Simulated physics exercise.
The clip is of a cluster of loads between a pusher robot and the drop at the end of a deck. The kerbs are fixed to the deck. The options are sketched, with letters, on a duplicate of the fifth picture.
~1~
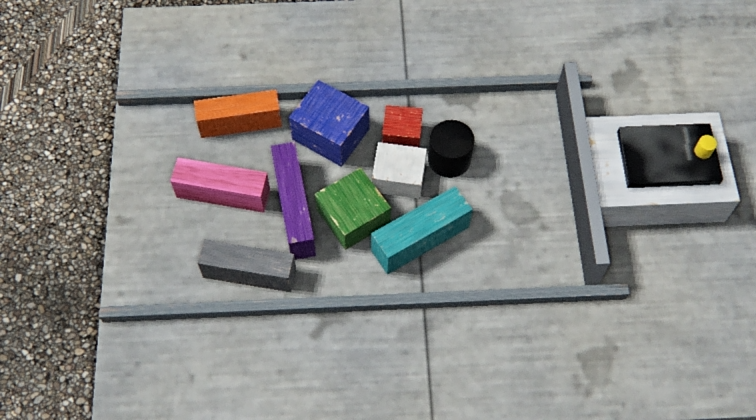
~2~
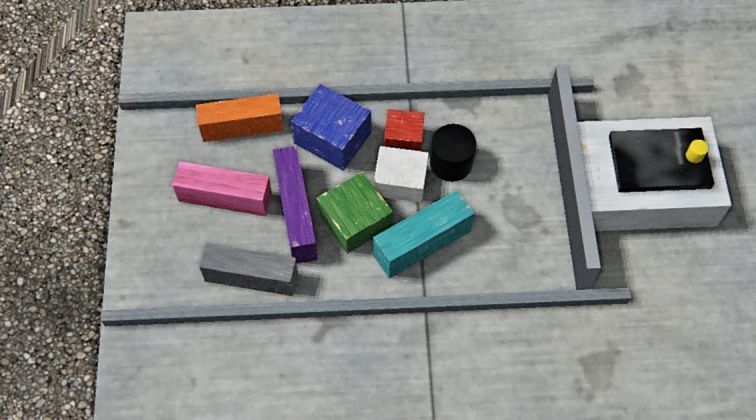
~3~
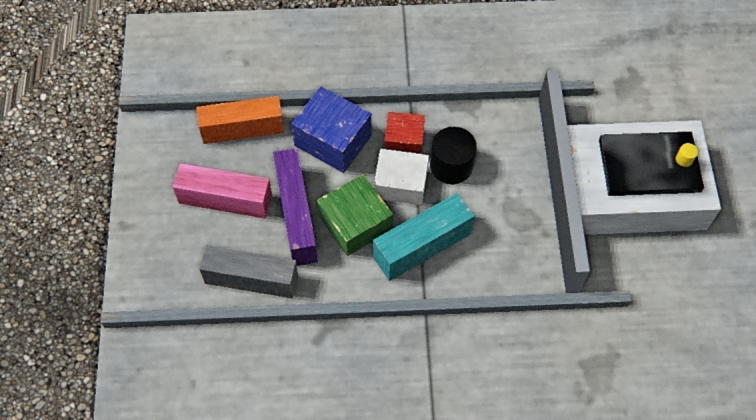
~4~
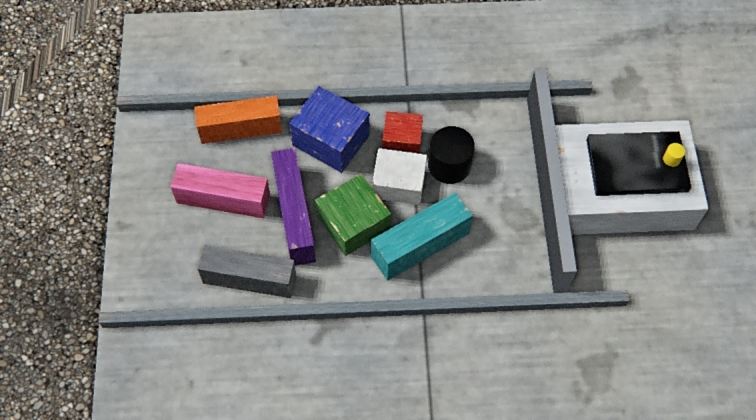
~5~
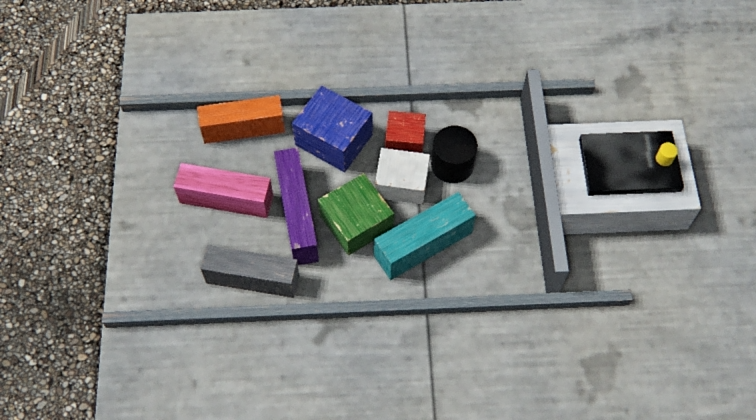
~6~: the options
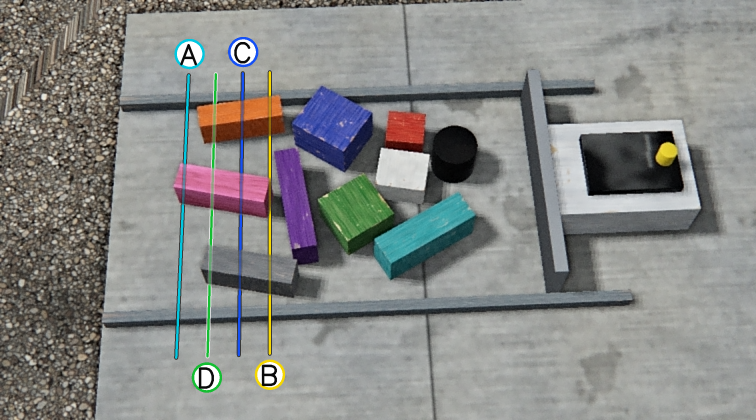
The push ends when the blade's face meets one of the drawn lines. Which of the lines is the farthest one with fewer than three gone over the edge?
No third one falls up to D.
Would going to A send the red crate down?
No.
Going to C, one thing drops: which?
The orange bar goes over.
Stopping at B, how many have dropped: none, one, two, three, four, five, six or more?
By then, none.
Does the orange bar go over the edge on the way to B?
No.
On the marked copy, A at (183, 206); B at (270, 203); C at (241, 204); D at (212, 205).
Following D. Soon after the start, robot (504, 167); red crate (380, 117); blue crate (322, 124).
Later, robot (380, 172); orange bar (159, 115); pink stick (162, 180).
In the end, robot (289, 175); orange bar over the edge; pink stick over the edge; two fallen.
As for the rest, A drops five; B is within the limit but short; C is within the limit but short.
